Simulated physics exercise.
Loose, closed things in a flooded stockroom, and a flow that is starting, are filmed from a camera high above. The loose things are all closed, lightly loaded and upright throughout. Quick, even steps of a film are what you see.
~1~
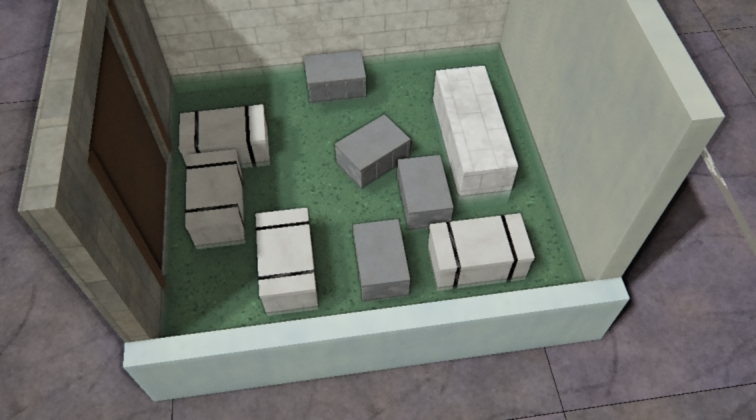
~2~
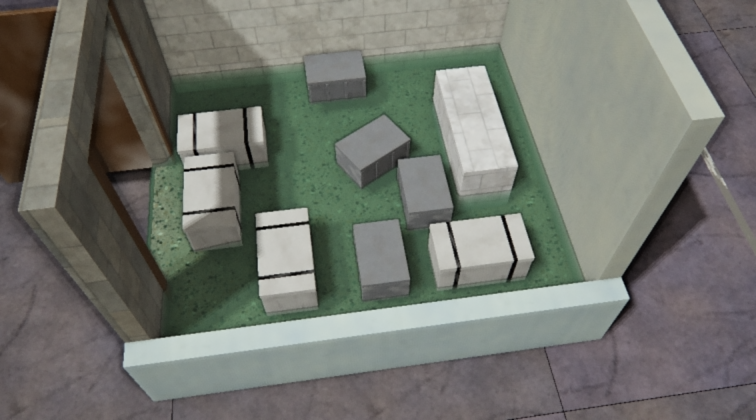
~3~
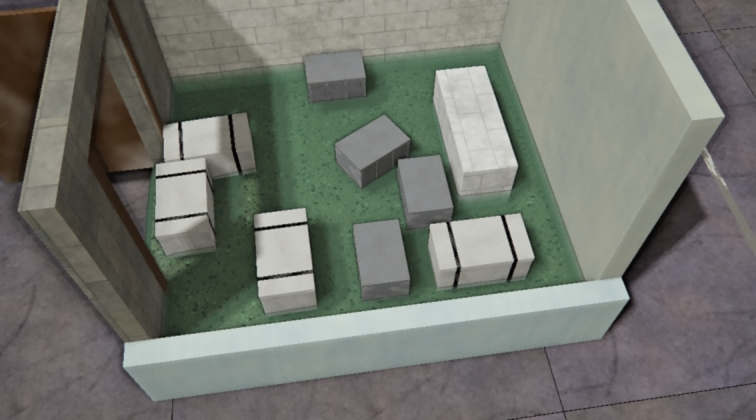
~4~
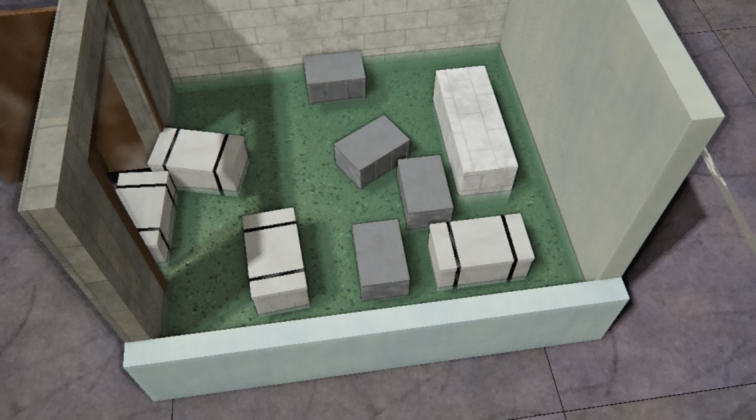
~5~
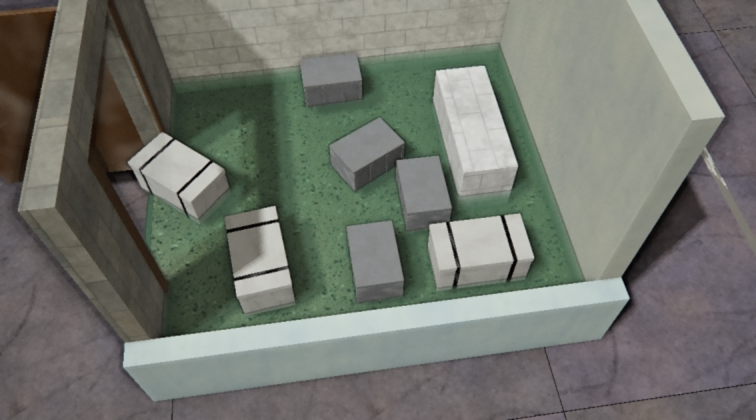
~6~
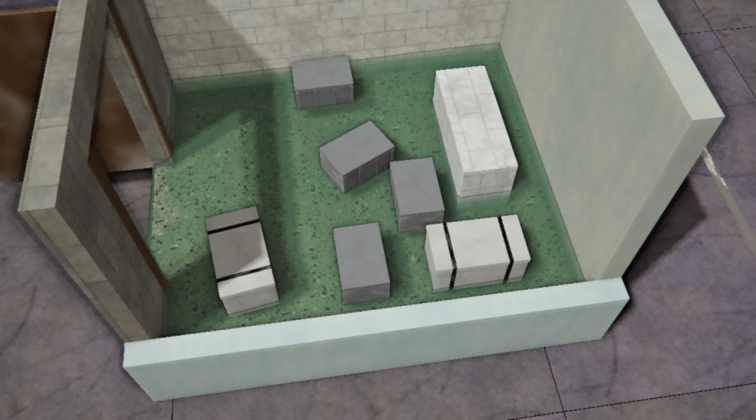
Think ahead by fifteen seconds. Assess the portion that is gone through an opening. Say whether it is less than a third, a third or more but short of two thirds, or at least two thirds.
Two thirds and higher.
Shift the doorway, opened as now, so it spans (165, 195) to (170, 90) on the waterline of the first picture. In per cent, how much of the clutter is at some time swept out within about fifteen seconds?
Something like 90 percent.
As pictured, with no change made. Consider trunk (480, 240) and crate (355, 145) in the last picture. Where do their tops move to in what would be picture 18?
Look for them at about (385, 253) and about (226, 180).
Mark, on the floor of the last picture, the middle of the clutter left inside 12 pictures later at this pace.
That works out to about (281, 220) on the floor.
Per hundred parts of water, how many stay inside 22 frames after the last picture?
I'd estimate some 42 percent of the water stays.
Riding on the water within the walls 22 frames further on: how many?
My count is 2.
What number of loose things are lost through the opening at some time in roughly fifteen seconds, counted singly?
7 in all.
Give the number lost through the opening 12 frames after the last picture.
The count is 3.
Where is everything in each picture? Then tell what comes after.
In the first frame, a trunk at (284, 250) floats; a crate at (381, 251), afloat; 0 of 8 have shifted.
In the second frame, a trunk at (284, 250), afloat; a crate at (381, 251) floats; 0 of 8 have shifted.
In the third frame, a trunk at (283, 250) floats; a crate at (381, 251) floats; 2 of 8 have shifted.
In the fourth frame, a trunk at (273, 250) floats, close to its start; a crate at (380, 251) floats; 3 of 8 have shifted.
In the fifth frame, a trunk at (257, 249) floats, close to its start; a crate at (375, 253) floats, close to its start; 5 of 8 have shifted.
In the sixth frame, a trunk at (239, 250), afloat, a stride from its start; a crate at (361, 255), afloat, close to its start; 7 of 8 have shifted.
A moment on, 2 of 8 are out; 6 afloat.
Next, 3 of 8 are out; 5 afloat.
Later, 6 of 8 are out; 2 afloat.
In the end, 7 of 8 are out; 0 afloat.
